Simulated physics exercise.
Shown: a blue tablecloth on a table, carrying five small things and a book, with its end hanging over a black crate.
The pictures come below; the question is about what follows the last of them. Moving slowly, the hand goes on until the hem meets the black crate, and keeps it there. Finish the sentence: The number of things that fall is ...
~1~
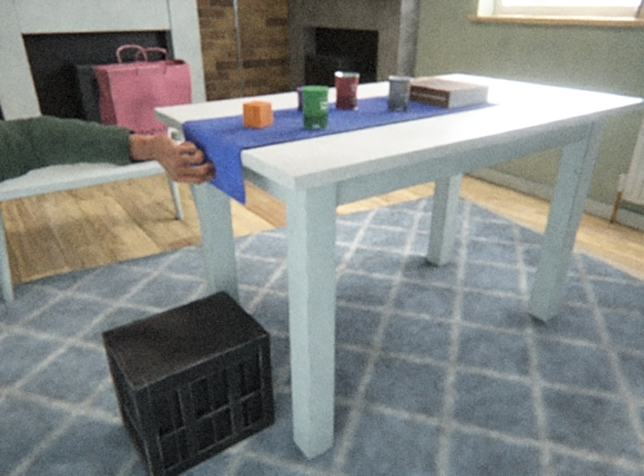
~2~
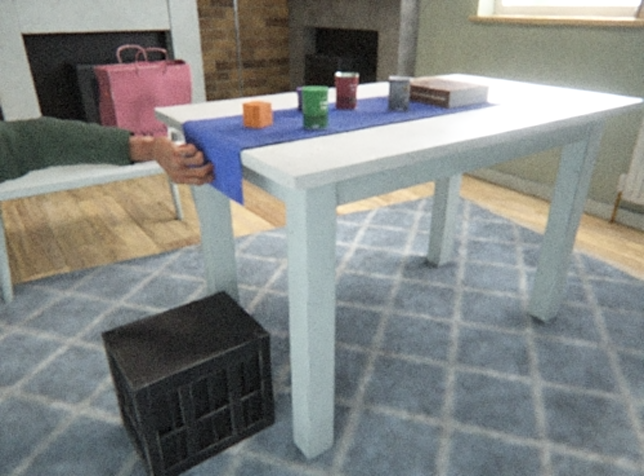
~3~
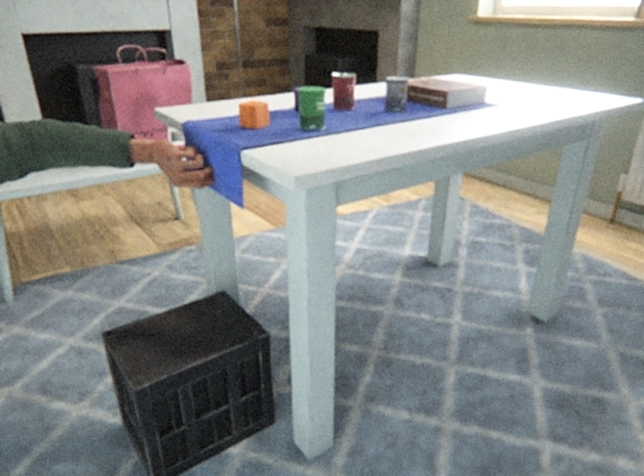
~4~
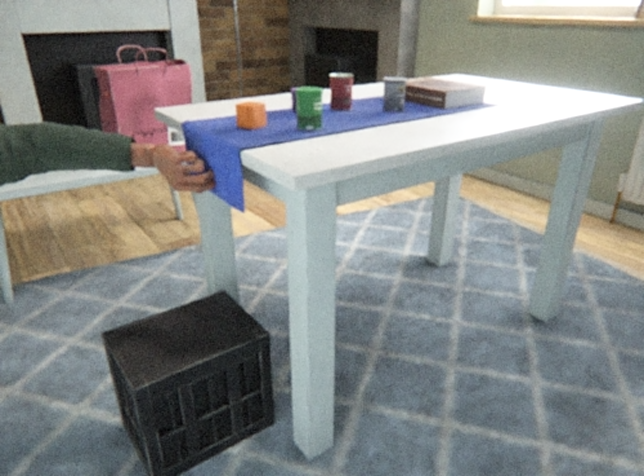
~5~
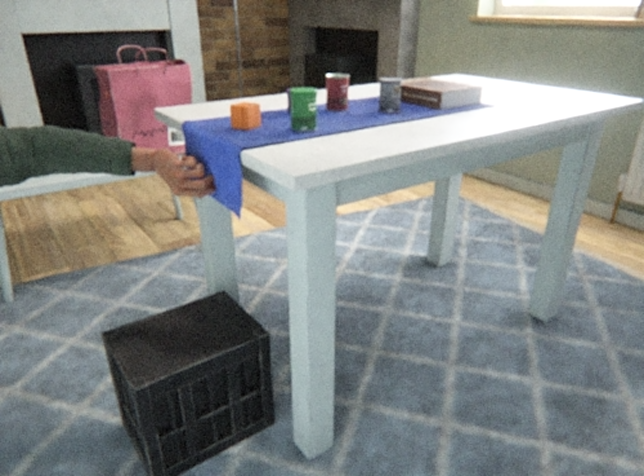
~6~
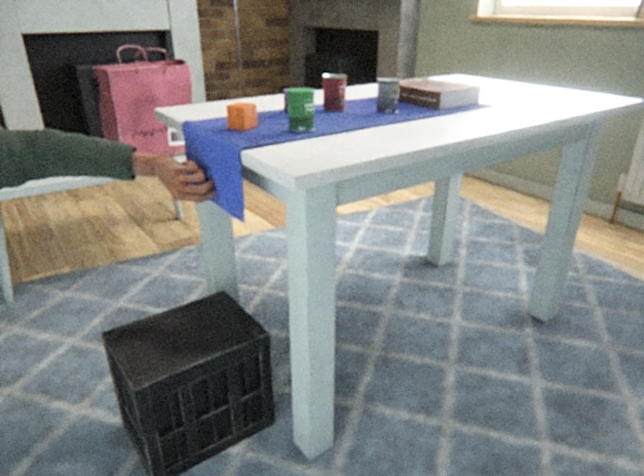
The number of things that fall is three.
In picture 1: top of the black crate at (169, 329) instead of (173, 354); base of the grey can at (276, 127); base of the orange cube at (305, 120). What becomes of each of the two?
As for the grey can, it leaves the top; as for the orange cube, it leaves the top.
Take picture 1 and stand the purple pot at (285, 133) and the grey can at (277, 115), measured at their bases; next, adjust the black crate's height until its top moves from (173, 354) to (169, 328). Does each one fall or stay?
Note: Purple pot lost; grey can lost.
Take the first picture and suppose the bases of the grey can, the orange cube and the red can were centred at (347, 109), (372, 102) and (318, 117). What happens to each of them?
I reckon the grey can hangs on, the orange cube hangs on and the red can takes a fall.
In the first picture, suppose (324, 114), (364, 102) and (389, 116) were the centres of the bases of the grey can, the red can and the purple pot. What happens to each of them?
You'd see the grey can go down, the red can hang on and the purple pot hang on.
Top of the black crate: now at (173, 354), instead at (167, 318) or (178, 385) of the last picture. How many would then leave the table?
Then 2 and 4.
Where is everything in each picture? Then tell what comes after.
Hem (245, 206); orange cube (257, 103); green can (315, 88); purple pot (307, 89); red can (347, 74); grey can (400, 78); top of the crate (173, 354), in the first frame.
Hem (244, 206); orange cube (257, 103), in the second frame.
Hem (245, 210); green can (312, 89), in the third frame.
Hem (245, 213); purple pot (302, 89); top of the crate (173, 354), in the fourth frame.
Hem (240, 221); red can (338, 75), in the fifth frame.
Hem (245, 223); orange cube (241, 104); green can (301, 90); purple pot (294, 90); red can (335, 75); grey can (389, 79), in the sixth frame.
Soon after, hem near (218, 261); orange cube gone.
Then, hem near (221, 302); orange cube and green can gone.
At rest, hem on the crate; orange cube, green can and purple pot gone. Over the edge go three.
